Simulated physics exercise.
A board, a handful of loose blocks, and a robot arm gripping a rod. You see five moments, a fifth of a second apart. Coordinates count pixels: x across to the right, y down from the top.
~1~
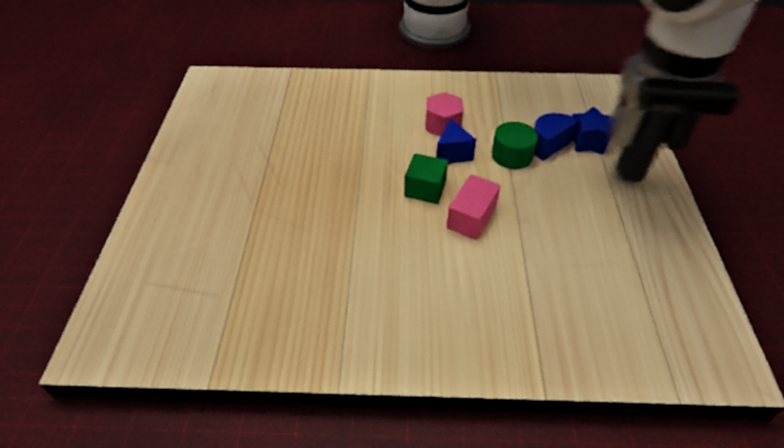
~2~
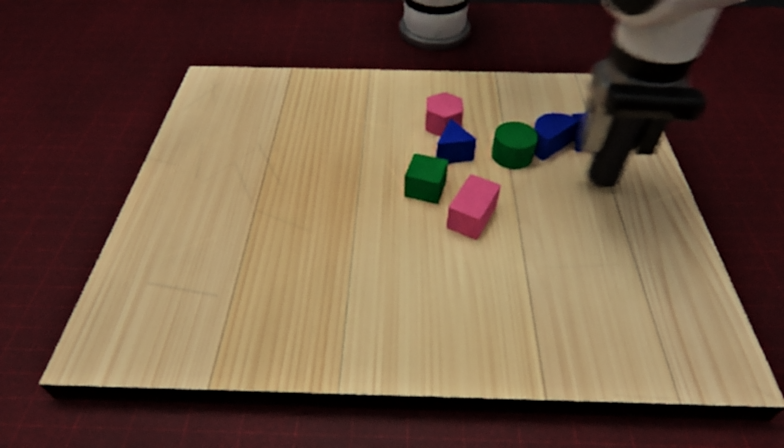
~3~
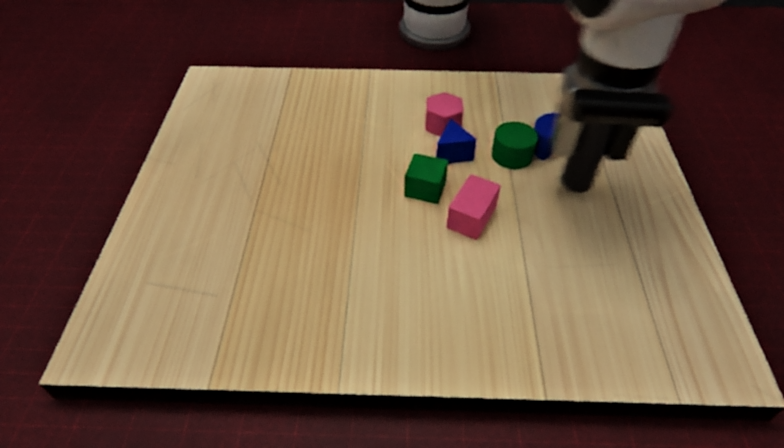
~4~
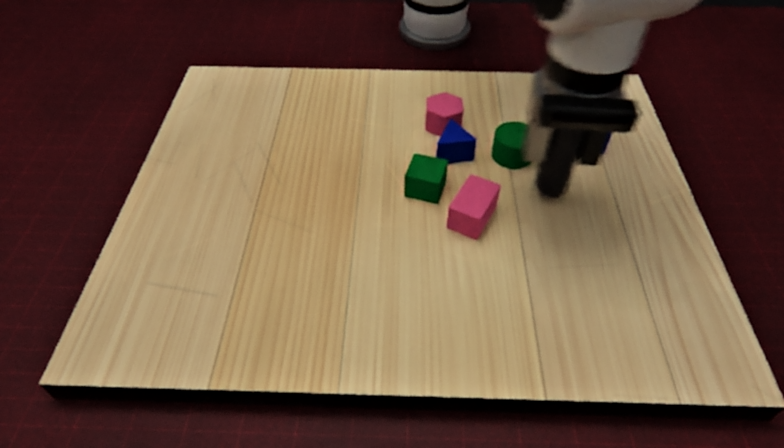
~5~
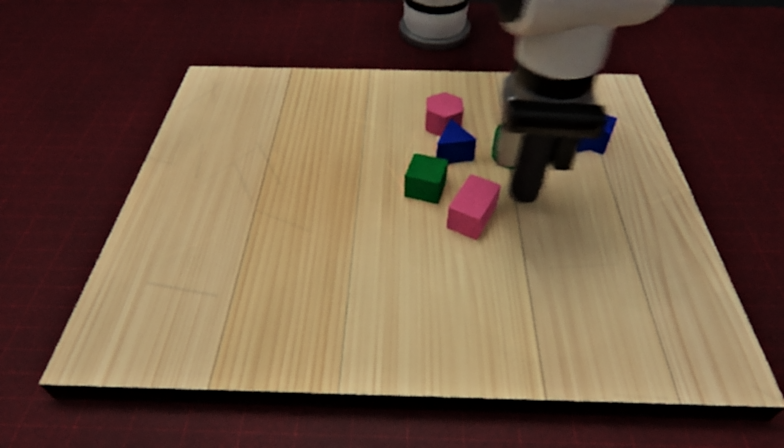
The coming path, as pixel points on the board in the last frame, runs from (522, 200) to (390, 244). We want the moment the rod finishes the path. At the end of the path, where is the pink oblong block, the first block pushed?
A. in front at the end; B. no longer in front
It's A.
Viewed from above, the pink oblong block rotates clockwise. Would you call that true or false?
Answer: False.
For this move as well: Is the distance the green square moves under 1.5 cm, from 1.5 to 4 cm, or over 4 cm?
Less than 1.5 cm.
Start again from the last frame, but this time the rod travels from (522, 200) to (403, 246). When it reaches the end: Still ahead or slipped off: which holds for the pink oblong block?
At the end of the path, the rod is still pushing the pink oblong block ahead of it.
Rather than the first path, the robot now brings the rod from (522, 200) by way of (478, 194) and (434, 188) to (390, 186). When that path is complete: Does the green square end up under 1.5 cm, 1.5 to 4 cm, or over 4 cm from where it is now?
Once the path ends, it will sit over 4 cm from where it is now.
The first path, step by step. One third of the way, rod (482, 208); pink oblong block (443, 209).
Two thirds of the way, rod (437, 223); pink oblong block (408, 225), turned 45° anticlockwise.
At the end, rod (390, 237); green square still; pink oblong block (372, 248), turned 100° anticlockwise.
